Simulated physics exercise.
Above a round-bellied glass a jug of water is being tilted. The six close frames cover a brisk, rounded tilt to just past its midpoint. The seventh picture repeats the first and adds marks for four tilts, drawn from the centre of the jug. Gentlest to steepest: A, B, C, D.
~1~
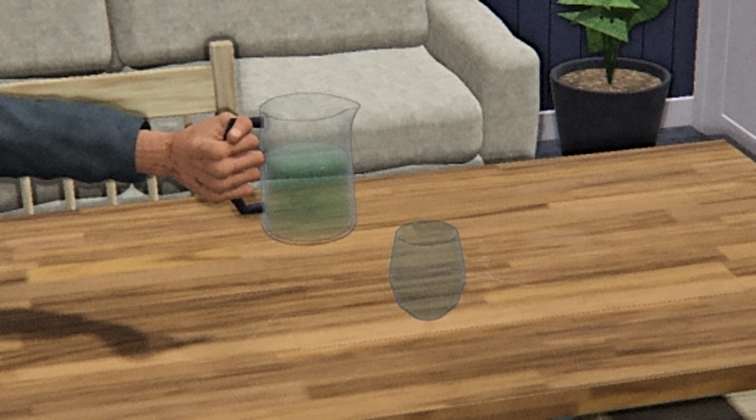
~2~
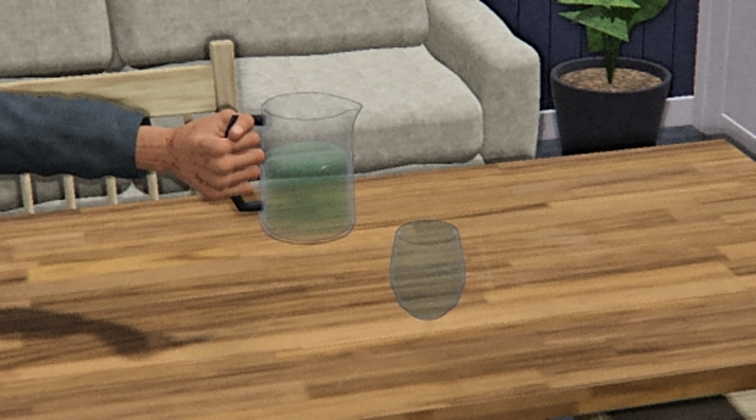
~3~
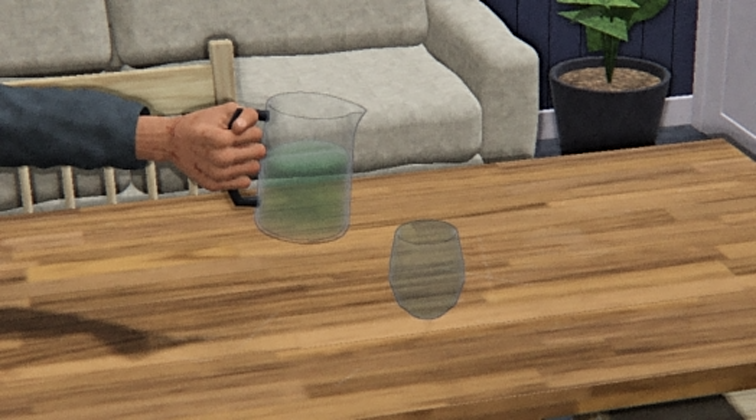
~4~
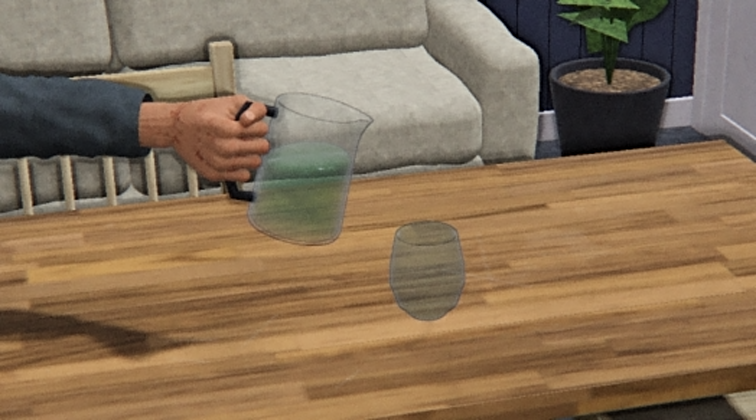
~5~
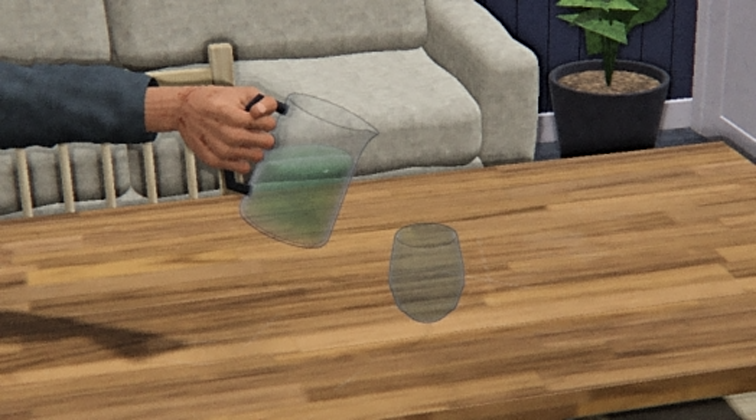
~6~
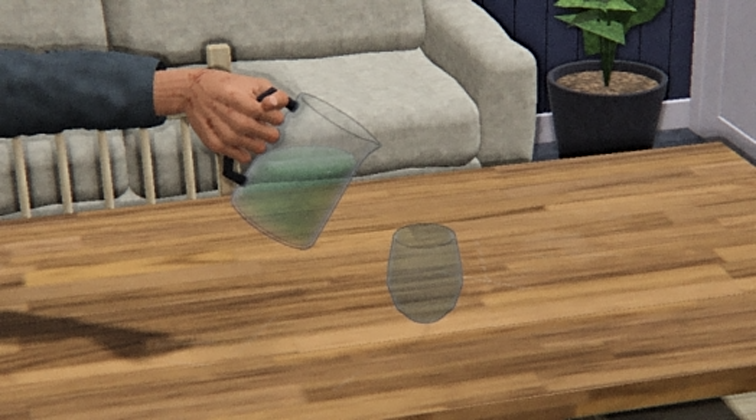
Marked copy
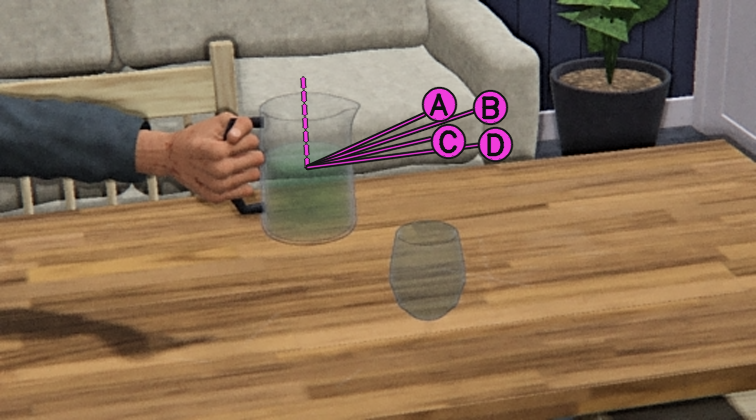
The video shows a hand holding a clear jug of greenish liquid upright above a wooden table beside an empty round-bellied glass, then gradually tilting the jug rightward toward the glass, with no liquid leaving it.
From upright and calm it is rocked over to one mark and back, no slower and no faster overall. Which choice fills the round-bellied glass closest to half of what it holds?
A is best.
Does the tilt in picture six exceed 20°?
Yes.
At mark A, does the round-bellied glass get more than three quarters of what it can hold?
No, it does not.
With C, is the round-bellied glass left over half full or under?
Over.
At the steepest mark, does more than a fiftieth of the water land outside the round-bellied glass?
Yes.
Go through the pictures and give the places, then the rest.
In the first picture, upright, lip at (358, 104); rim of the round-bellied glass round (427, 232); nothing has left yet.
In the second picture, upright, lip at (360, 105); nothing has left yet.
In the third picture, tipped about 7°, lip at (364, 109); nothing has left yet.
In the fourth picture, tipped about 15°, lip at (371, 118); nothing has left yet.
In the fifth picture, tipped about 24°, lip at (377, 131); nothing has left yet.
In the sixth picture, tipped about 34°, lip at (380, 144); nothing has left yet.
In magenta, A at (424, 114); B at (473, 111); C at (430, 138); D at (478, 145).
With A, the round-bellied glass ends with about 49 % of what it can hold.
With B, the round-bellied glass ends with about 61 % of what it can hold; 5 % of the water is spilt.
With C, the round-bellied glass ends with about 73 % of what it can hold; 11 % of the water is spilt.
With D, the round-bellied glass ends with about 81 % of what it can hold; 18 % of the water is spilt.
